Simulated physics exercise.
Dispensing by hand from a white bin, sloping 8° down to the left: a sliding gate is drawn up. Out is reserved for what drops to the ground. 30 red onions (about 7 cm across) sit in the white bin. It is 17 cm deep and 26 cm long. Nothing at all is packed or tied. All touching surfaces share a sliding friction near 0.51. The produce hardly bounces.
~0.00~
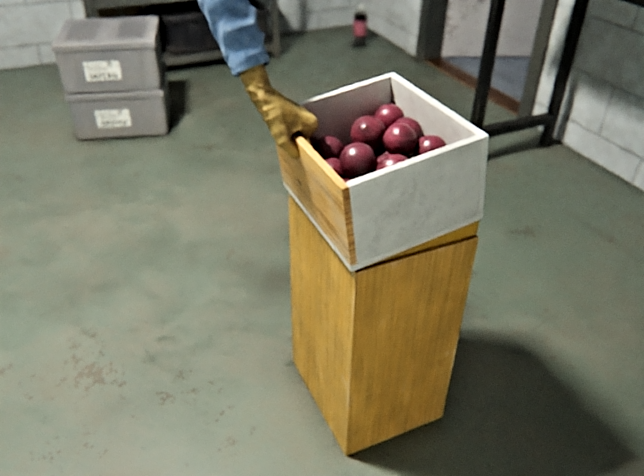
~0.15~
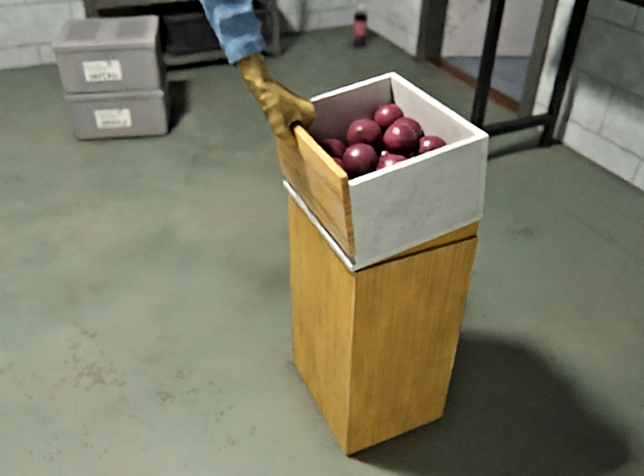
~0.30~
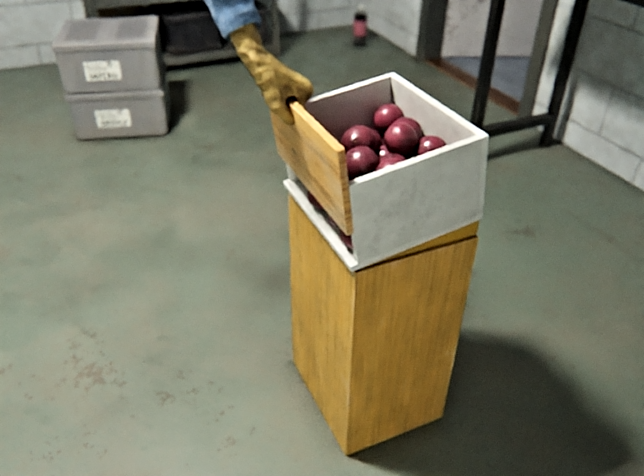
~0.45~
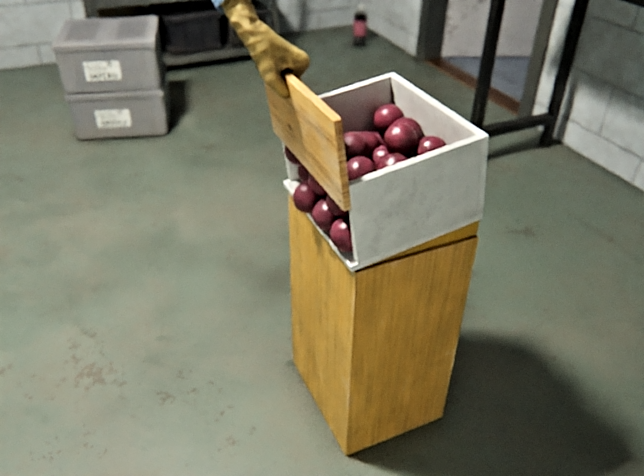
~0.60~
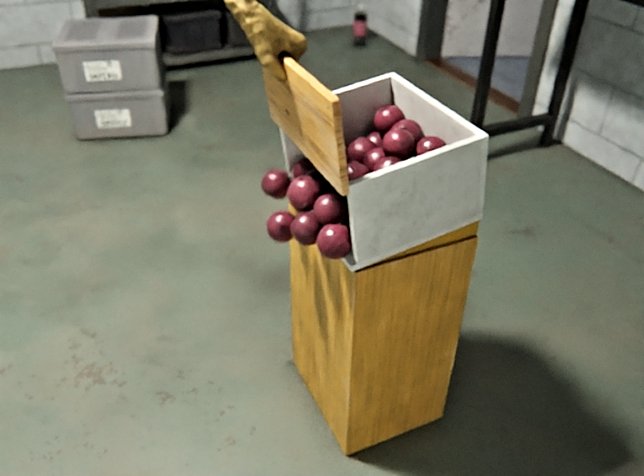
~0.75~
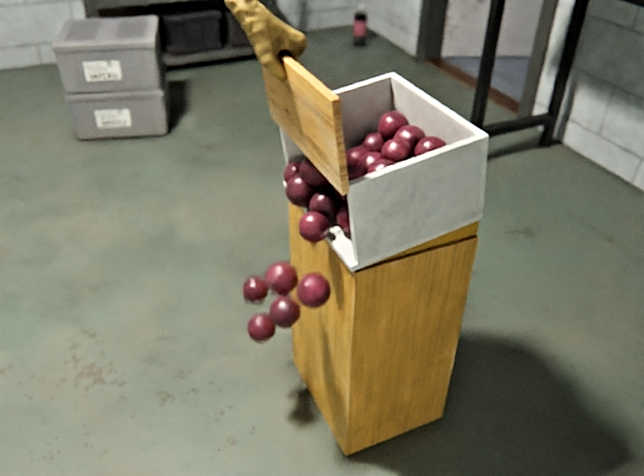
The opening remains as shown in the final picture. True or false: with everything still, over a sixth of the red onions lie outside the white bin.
True.
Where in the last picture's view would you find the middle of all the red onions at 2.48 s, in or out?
At about (233, 429).
After 1.03 s, the white bin is down by 8 of 30.
After 1.37 s, the white bin is down by 15 of 30.
After 1.86 s, the white bin is down by 23 of 30.
Outcome (at 2.48 s), the white bin is down by 30 of 30. Asked share, 30 of 30, 100 per cent.
